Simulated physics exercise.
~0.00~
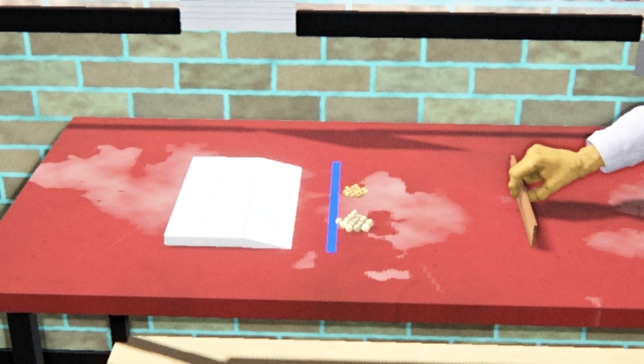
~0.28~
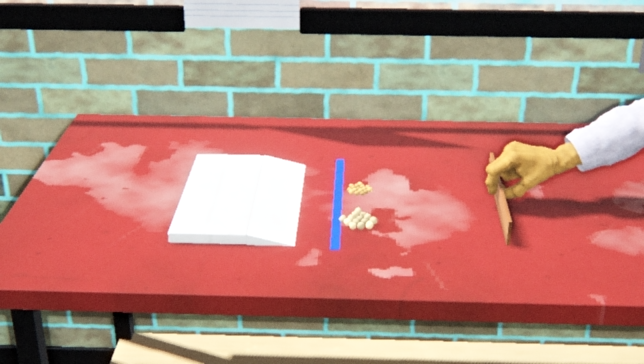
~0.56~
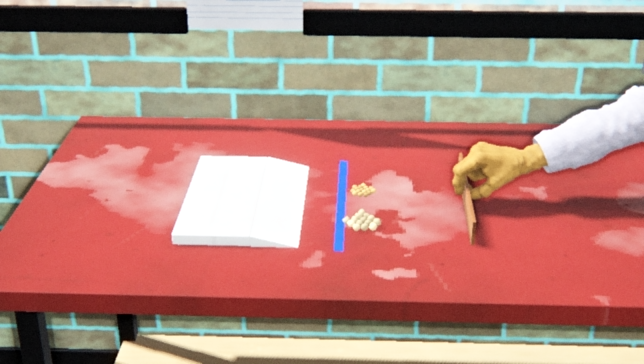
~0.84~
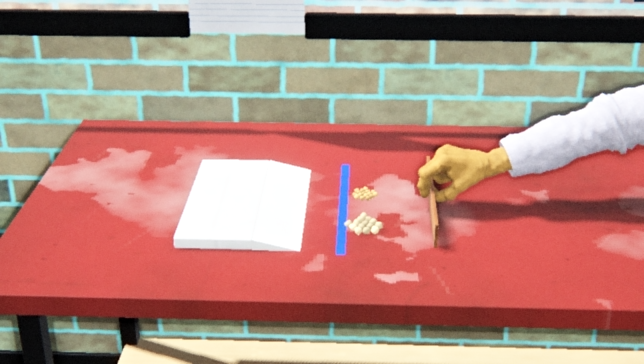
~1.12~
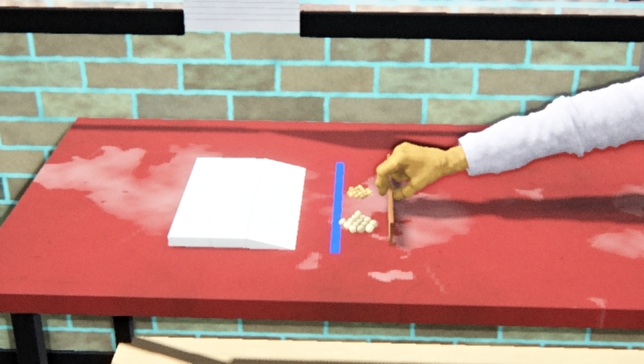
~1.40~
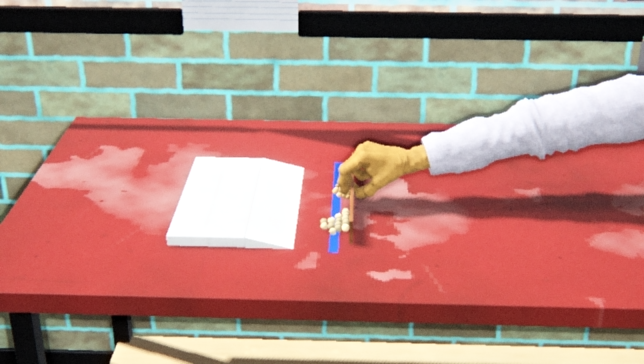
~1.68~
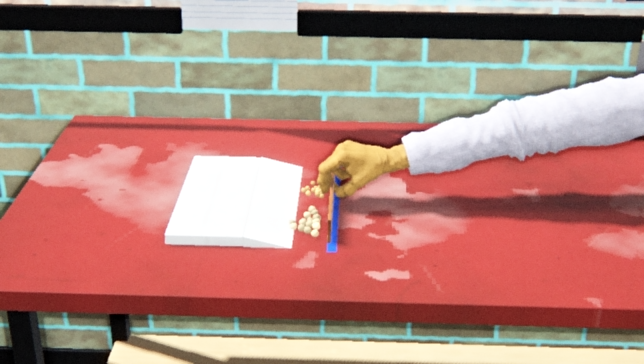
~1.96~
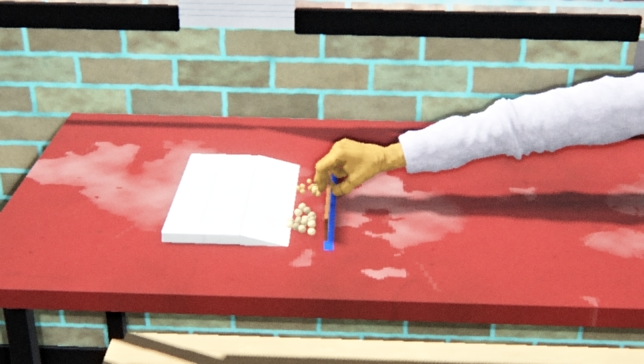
The clip opens on a red, pale-blotched tabletop before a brick wall, with a gloved hand at the right holding a thin strip of wood upright. To the left lie two small clusters of pale little pieces, a strip of blue tape, and a low white wedge. The hand sweeps the wood steadily leftward until it reaches both clusters. It pushes them across the blue tape toward the wedge, then stops at the tape. At the end, the wood stays there, and both groups rest on the table just short of the ramp, with none on top.
